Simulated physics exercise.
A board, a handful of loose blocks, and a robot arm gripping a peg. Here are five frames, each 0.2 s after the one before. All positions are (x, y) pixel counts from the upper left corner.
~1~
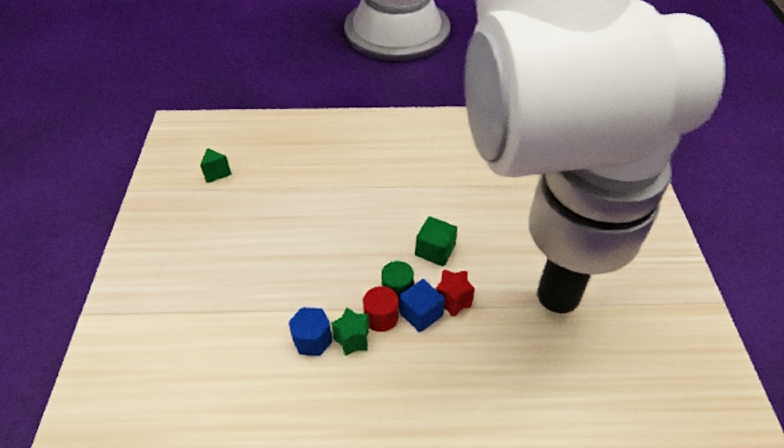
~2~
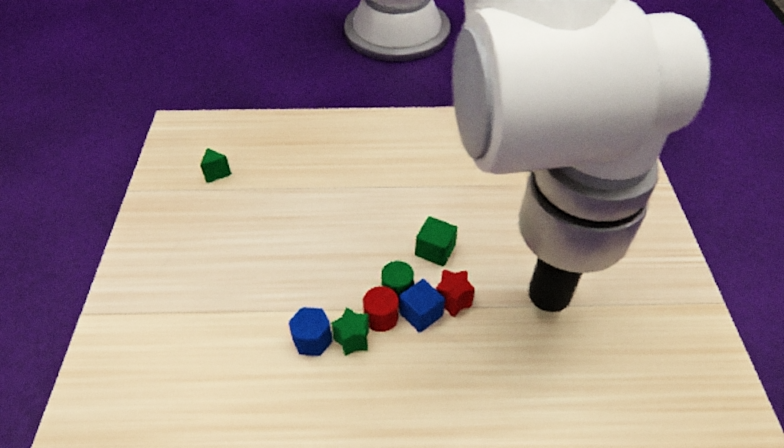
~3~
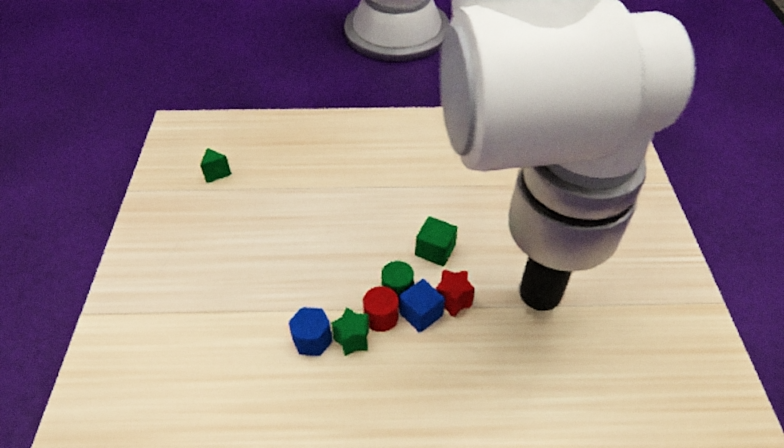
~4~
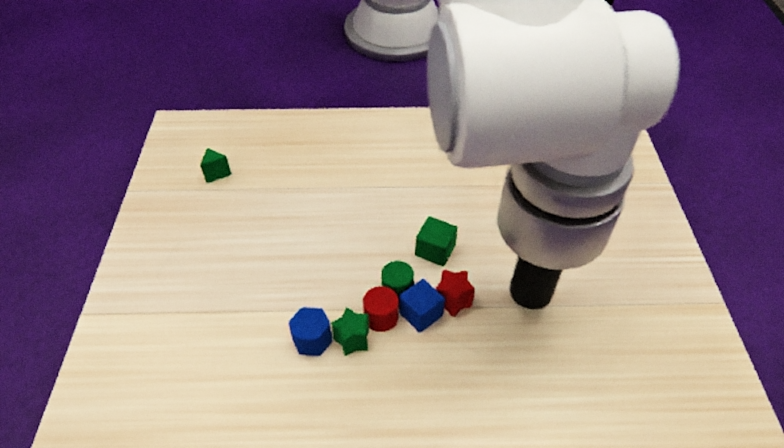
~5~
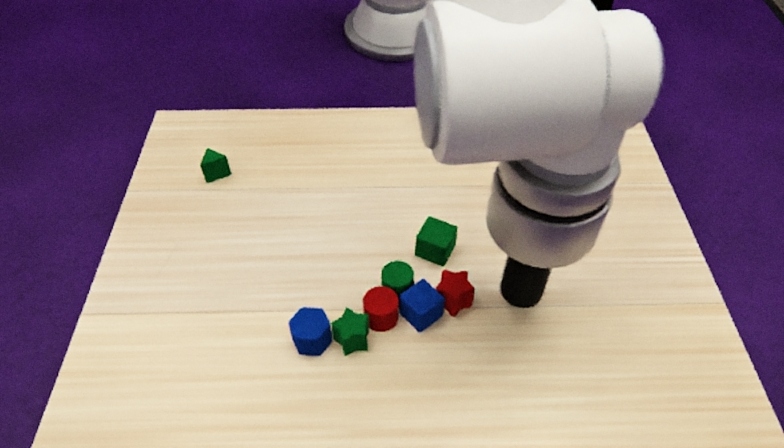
On a wooden board, a robot arm slides its black peg slightly left while blocks stay still.
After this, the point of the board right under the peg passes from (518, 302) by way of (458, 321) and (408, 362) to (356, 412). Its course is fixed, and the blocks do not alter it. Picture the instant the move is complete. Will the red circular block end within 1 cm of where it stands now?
Going by the path, no.
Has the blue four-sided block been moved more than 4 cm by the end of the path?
Going by the path, no.
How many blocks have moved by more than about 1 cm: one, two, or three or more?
Three or more blocks.
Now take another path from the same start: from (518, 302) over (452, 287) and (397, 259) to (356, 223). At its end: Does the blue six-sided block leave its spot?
No
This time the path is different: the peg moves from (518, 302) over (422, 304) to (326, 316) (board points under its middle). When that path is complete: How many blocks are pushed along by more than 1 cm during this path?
Three or more blocks move.
What follows on the original path. One third of the way, peg (459, 310); red circular block (365, 300); green circular block (395, 271); blue four-sided block (401, 298), turned 20° clockwise; red star (433, 282), turned 60° clockwise.
Two thirds of the way, peg (408, 352); red circular block (361, 298); green circular block (394, 270); blue four-sided block (396, 299), turned 40° clockwise; red star (432, 282), turned 80° clockwise.
At the end, peg (355, 402); red circular block (361, 298); green circular block (394, 270); blue four-sided block (396, 299), turned 40° clockwise; red star (432, 282), turned 80° clockwise.
